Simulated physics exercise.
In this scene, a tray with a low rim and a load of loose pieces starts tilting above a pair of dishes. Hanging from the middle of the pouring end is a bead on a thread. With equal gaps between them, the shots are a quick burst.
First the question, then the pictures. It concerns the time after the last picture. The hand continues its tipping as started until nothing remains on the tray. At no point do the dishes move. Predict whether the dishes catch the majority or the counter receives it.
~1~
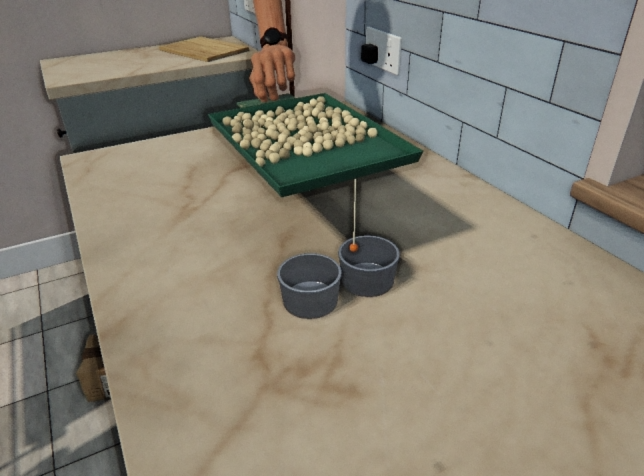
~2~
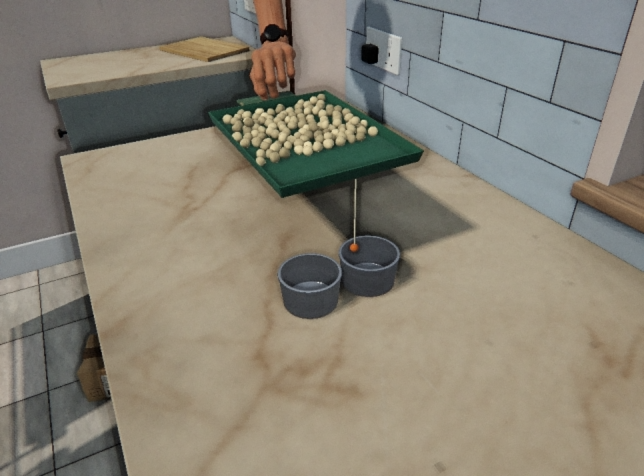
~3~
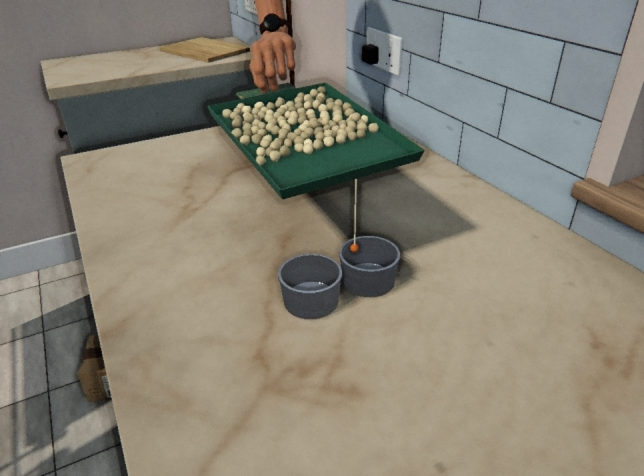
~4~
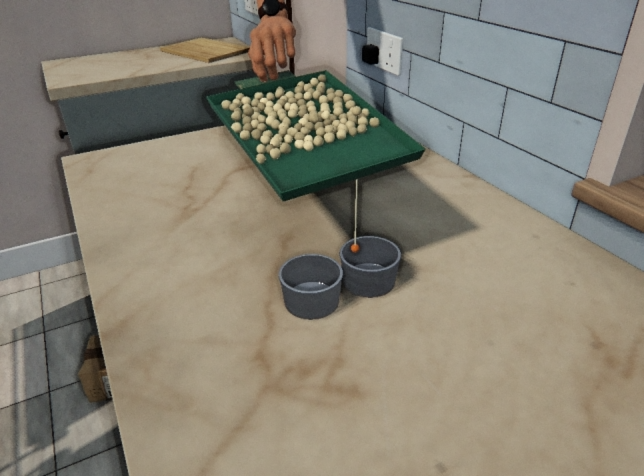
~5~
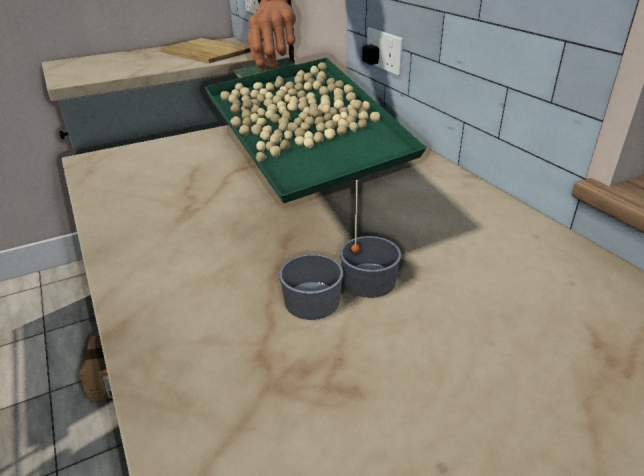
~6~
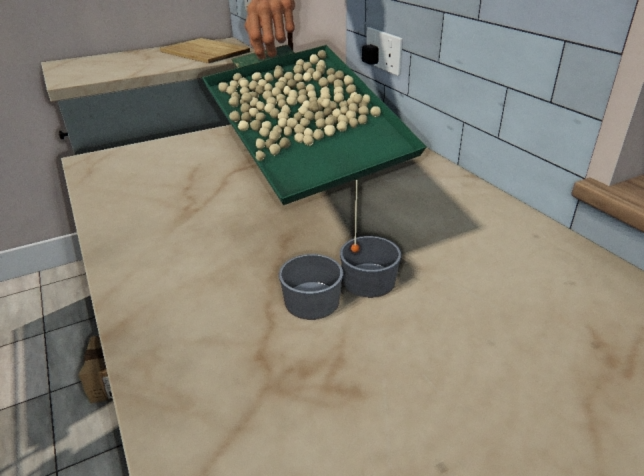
I expect most of the load to be wasted.
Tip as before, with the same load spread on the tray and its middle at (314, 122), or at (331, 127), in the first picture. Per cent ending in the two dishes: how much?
Close to 20 per cent, followed by close to 30 per cent.
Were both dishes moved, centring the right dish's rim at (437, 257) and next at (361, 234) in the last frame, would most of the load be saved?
With the first shift the pair saves less than a half; with the second, less than a half.
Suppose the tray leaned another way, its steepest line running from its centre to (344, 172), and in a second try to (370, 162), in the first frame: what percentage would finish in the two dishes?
Shares: 10 %, then 10 %.
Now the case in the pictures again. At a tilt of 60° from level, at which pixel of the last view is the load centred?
The load's middle is around (315, 155).
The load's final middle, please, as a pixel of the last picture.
Roughly at (324, 324), give or take.
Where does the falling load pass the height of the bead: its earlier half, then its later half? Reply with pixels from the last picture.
The early half goes through (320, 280), the late half through (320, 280).
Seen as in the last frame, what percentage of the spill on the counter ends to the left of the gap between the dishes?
Near 60 per cent.
Soon, tray tipped steeply; nearly all on the tray; a stray few outside both; a small part in the air.
A while on, tray tipped right over; about two thirds on the tray; a small part in the left dish; about a quarter outside both; a small part in the air.
Towards the end, tray tipped past a quarter turn; about a third in the left dish; about two thirds outside both.
Finally, tray tipped past a quarter turn; about a third in the left dish; none in the right dish; about two thirds outside both.
